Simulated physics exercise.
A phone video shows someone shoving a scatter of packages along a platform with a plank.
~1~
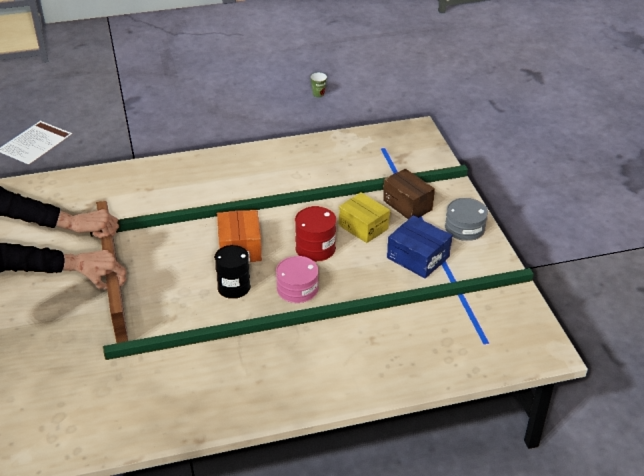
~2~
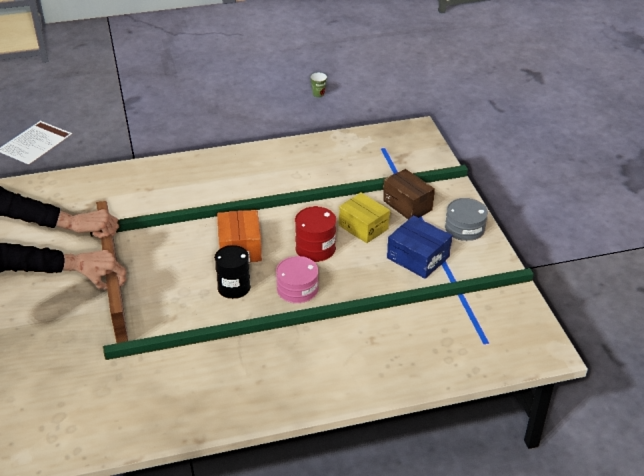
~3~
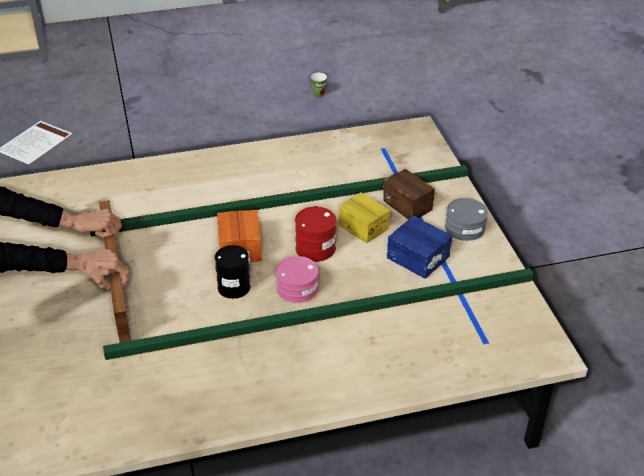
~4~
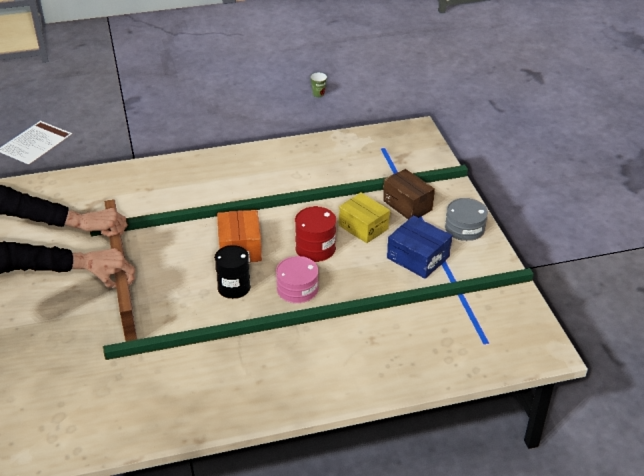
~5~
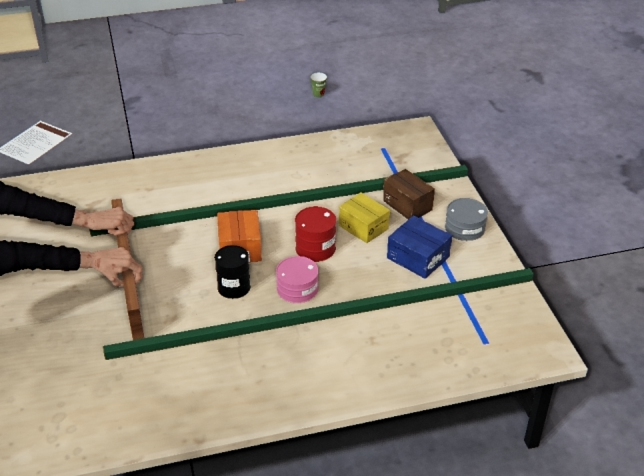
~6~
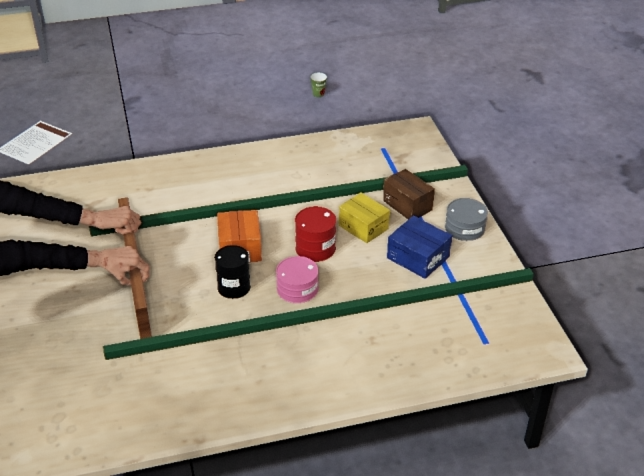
We see two hands holding a wooden plank upright between green rails on a table, then sliding it a short way right toward a scatter of colourful boxes and canisters, which stay still near a blue line.
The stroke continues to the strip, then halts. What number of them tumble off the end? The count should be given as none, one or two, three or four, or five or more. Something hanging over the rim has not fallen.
My prediction is one or two fallers.
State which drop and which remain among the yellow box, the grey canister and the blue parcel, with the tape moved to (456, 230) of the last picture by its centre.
Here's how it goes: The yellow box ends up below, the grey canister ends up below, and the blue parcel ends up below.
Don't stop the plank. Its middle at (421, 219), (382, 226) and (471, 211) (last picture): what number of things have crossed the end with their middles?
First 1, next 0, last 4.
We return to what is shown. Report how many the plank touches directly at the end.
I count 3 of them.
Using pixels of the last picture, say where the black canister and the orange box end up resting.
(452, 232) and (438, 203).
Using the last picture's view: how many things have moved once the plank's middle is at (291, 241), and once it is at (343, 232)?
It comes to 5 for the first spot, 7 for the other.
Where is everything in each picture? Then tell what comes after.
Grey canister (466, 219); brown parcel (408, 195); blue parcel (419, 247); plank (112, 271); tape (429, 234), in the first picture.
Brown parcel (408, 195); yellow box (364, 218), in the second picture.
Blue parcel (419, 247); black canister (233, 272), in the third picture.
Grey canister (466, 219); red canister (316, 234), in the fourth picture.
Brown parcel (408, 195); orange box (239, 237), in the fifth picture.
Grey canister (466, 219); brown parcel (408, 195); blue parcel (419, 247); plank (134, 267); tape (429, 234), in the sixth picture.
A little later, none off yet; grey canister at rest near (466, 219); brown parcel at rest near (408, 195); blue parcel at rest near (419, 247).
When it is over, the number that fall off is one or two; down, grey canister.
